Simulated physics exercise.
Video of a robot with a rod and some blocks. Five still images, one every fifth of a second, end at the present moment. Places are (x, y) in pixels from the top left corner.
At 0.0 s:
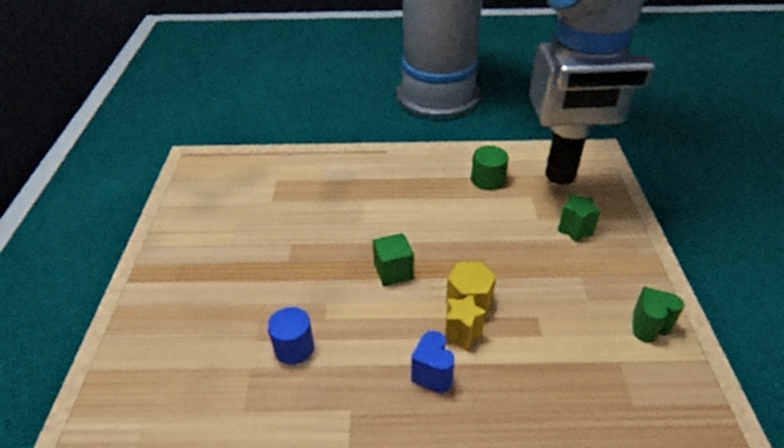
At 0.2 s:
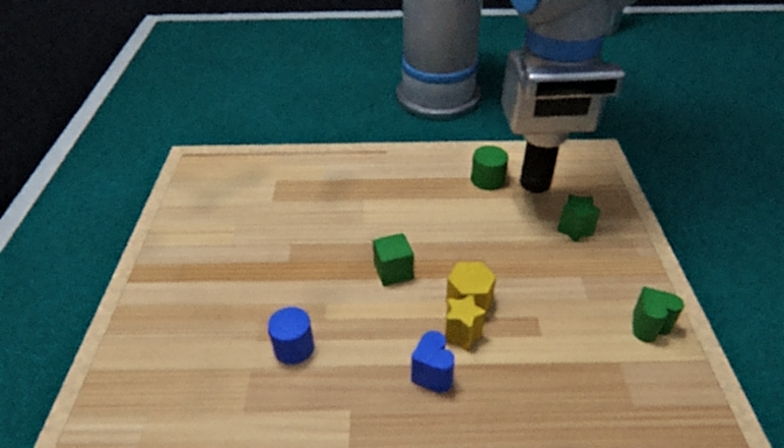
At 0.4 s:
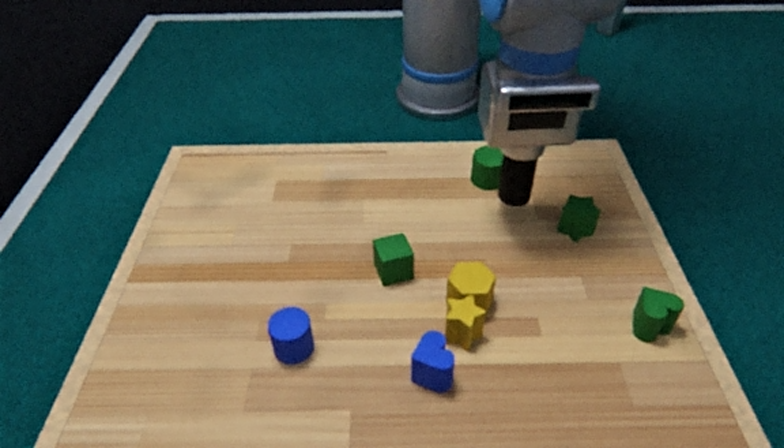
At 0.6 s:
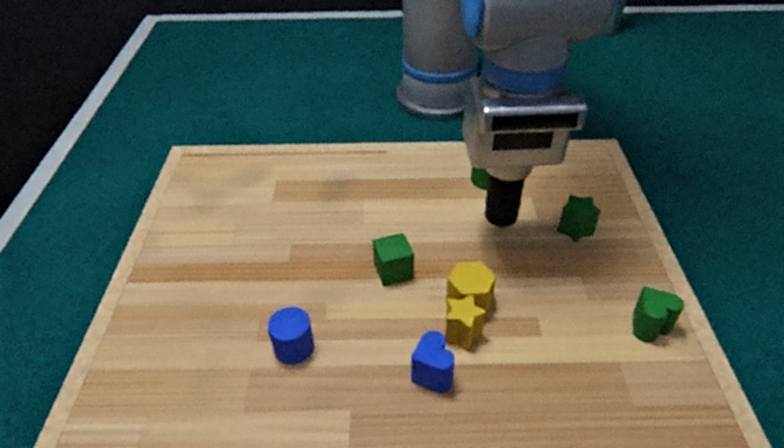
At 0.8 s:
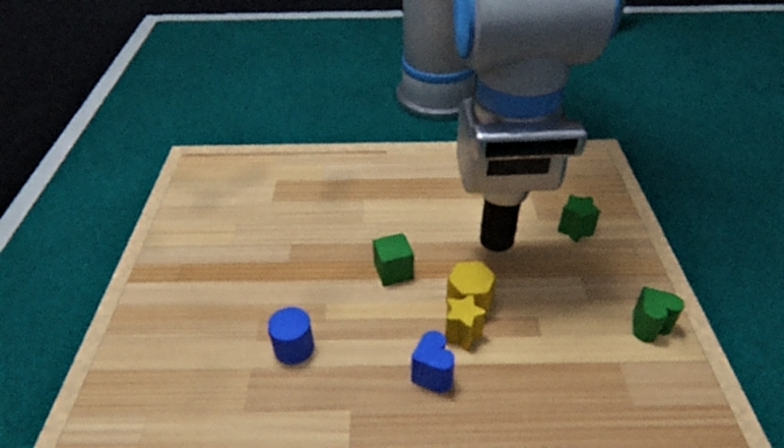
Robot arm with a black rod moving left and then toward the yellow blocks over a wooden board, the scattered blocks staying still.
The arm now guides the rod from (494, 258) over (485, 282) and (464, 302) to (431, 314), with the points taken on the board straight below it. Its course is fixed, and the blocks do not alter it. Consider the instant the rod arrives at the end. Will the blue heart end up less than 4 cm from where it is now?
Yes - that is the case.
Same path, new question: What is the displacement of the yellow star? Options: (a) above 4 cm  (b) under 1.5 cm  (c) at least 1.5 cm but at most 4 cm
Choice a: Above 4 cm.
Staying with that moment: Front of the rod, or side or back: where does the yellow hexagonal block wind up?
Slid off.
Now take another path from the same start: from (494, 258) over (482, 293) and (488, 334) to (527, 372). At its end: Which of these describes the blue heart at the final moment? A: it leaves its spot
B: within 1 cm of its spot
It's A.
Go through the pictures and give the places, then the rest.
Tip of the rod at (560, 176), middles of tops, green square piece at (393, 246), blue heart at (434, 350), yellow star at (465, 310), yellow hexagonal block at (472, 277), in the first picture.
Rod at (535, 184), nothing pushed, in the second picture.
Rod at (514, 198), nothing pushed, in the third picture.
Rod at (501, 217), nothing pushed, in the fourth picture.
Rod at (497, 241), green square piece at (393, 246), blue heart at (434, 350), yellow star at (465, 310), yellow hexagonal block at (472, 277), in the fifth picture.
What follows on the original path. One third of the way, rod at (487, 266); yellow star at (462, 316); yellow hexagonal block at (468, 284).
Two thirds of the way, rod at (466, 286); blue heart at (426, 363), turned 15° anticlockwise; yellow star at (452, 343), turned 30° clockwise; yellow hexagonal block at (454, 309), turned 20° anticlockwise.
At the end, rod at (432, 298); green square piece unmoved; blue heart at (423, 374); yellow star at (455, 359), turned 45° clockwise; yellow hexagonal block at (440, 323), turned 75° anticlockwise.
